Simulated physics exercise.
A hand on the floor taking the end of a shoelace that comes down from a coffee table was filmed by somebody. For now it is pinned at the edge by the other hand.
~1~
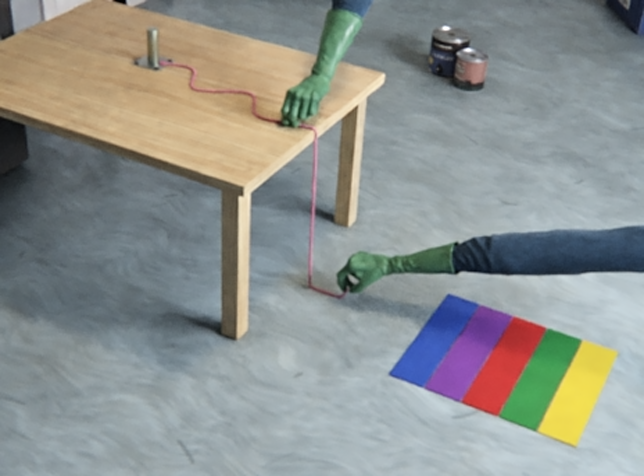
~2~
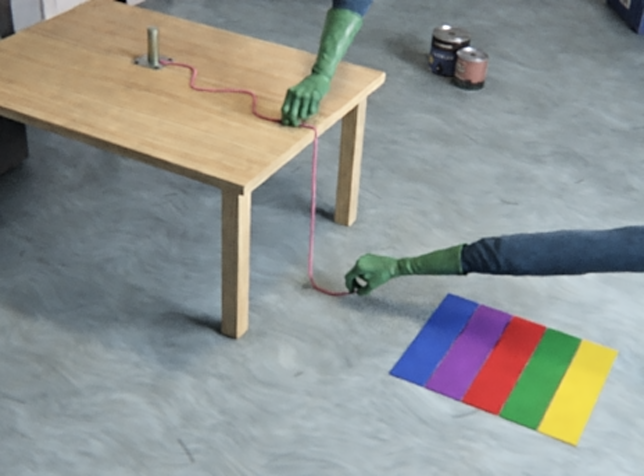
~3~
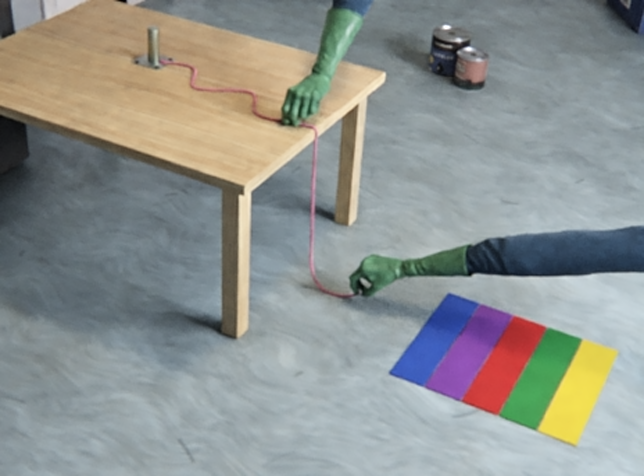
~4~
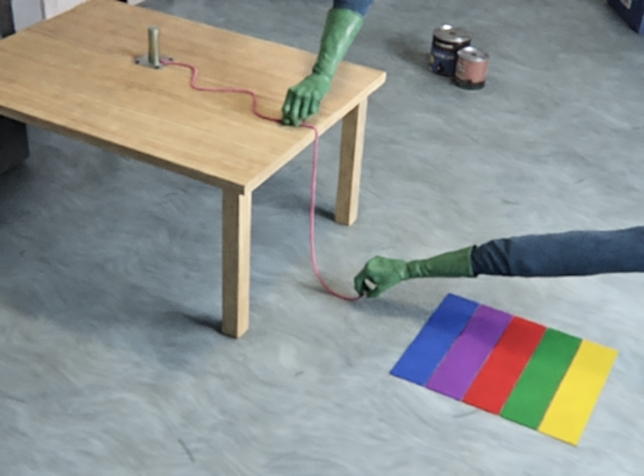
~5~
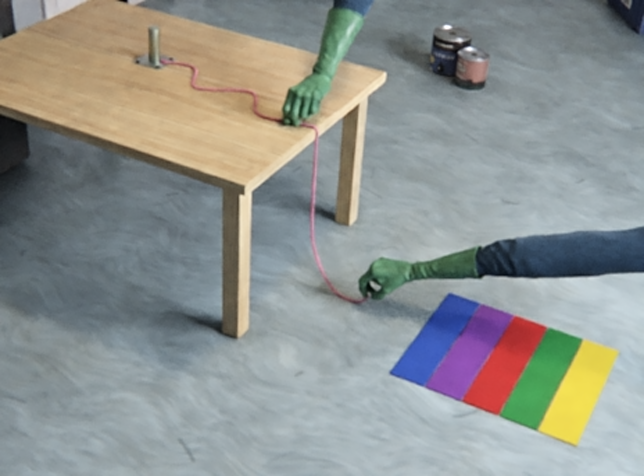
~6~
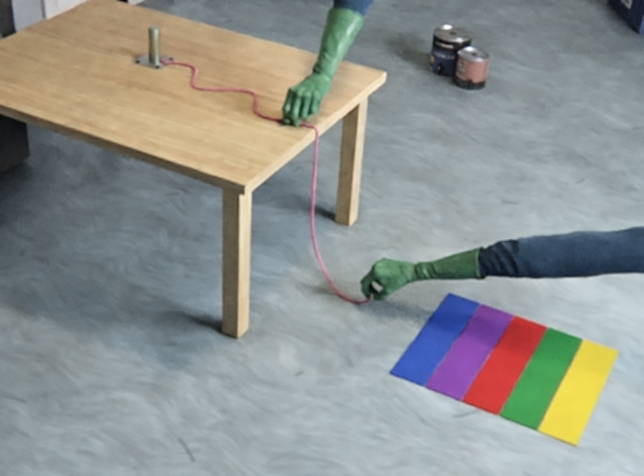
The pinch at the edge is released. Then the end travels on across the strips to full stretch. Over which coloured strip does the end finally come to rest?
Over the red strip.
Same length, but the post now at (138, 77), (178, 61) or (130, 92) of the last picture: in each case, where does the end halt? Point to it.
First (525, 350), then (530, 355), then (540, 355).
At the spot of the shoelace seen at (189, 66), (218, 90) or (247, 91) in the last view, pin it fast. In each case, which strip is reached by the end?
Going through the three places, that's red, purple and purple.
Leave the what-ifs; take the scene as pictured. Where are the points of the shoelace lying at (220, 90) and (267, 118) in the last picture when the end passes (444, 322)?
Point one: (245, 93); point two: (321, 122).
Soon after, end near (444, 322); over blue.
Then, end near (486, 337); over purple.
At full stretch, end near (511, 346); over red. The red one.
